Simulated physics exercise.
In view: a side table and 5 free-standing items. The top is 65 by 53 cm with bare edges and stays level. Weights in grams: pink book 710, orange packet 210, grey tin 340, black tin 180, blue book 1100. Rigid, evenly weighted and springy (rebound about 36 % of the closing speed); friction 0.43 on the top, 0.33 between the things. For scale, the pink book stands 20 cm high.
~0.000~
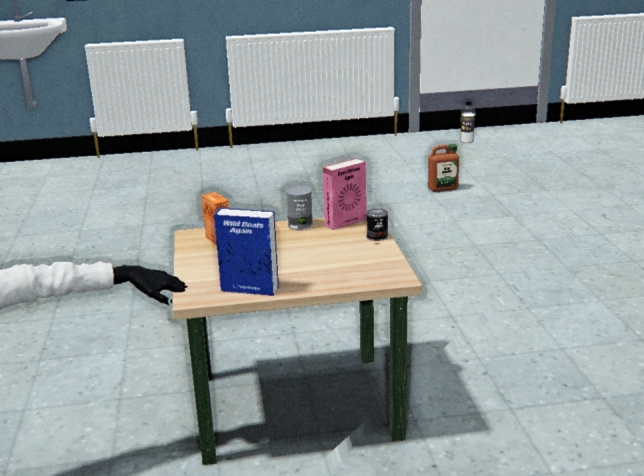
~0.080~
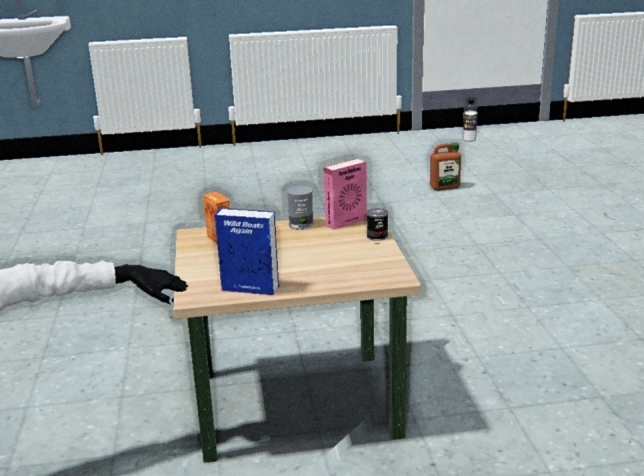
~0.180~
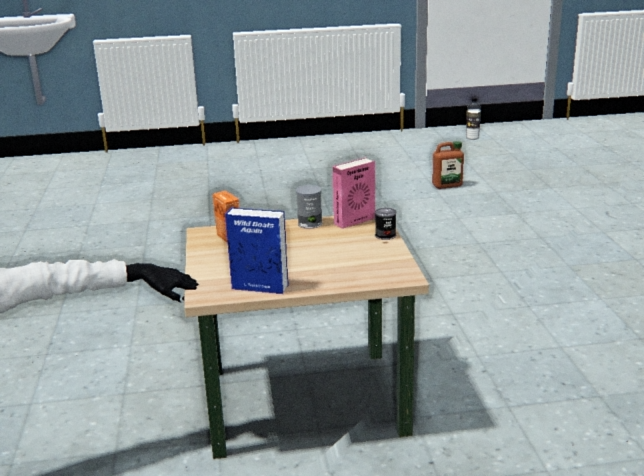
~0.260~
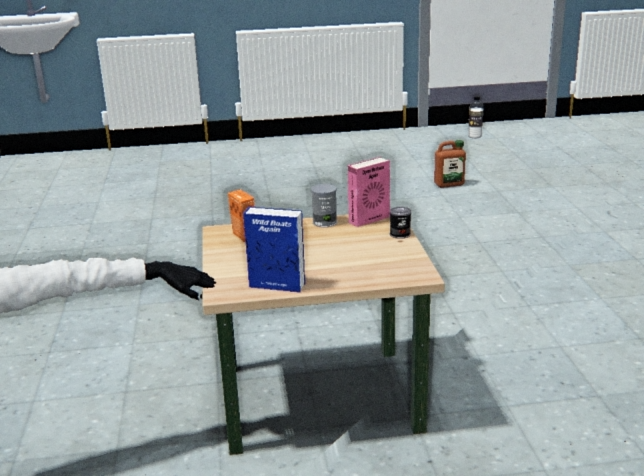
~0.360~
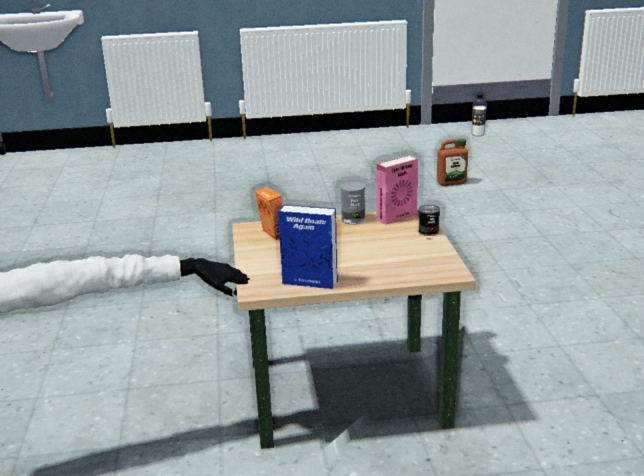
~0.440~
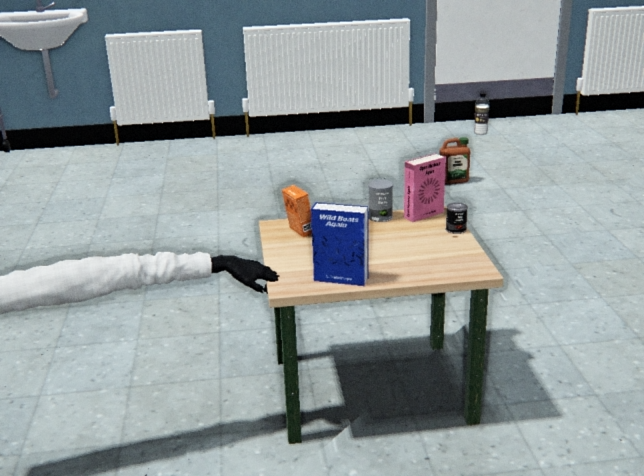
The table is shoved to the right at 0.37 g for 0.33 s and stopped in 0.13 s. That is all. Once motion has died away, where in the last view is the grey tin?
Resting place of the grey tin: (415, 198).
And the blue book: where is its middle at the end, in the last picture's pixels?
Near (380, 241).
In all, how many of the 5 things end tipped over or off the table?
That comes to 2.
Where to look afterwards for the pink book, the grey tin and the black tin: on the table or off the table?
The pink book is still on the table; the grey tin ends on the table; the black tin finishes off the table.
Around 0.64 s, table shifted 28 cm; black tin now off the table; grey tin shifted 9 cm near (415, 198); orange packet on its side.
Around 0.84 s, table shifted 28 cm; grey tin shifted 9 cm near (415, 198); orange packet on its side; pink book shifted 9 cm.
Finally (1.2 s), off the table, black tin; on their side or leaning hard on the table, orange packet; not toppled but over 5 cm from the start, pink book, grey tin and blue book. Final places as that camera would see them, grey tin near (415, 198).
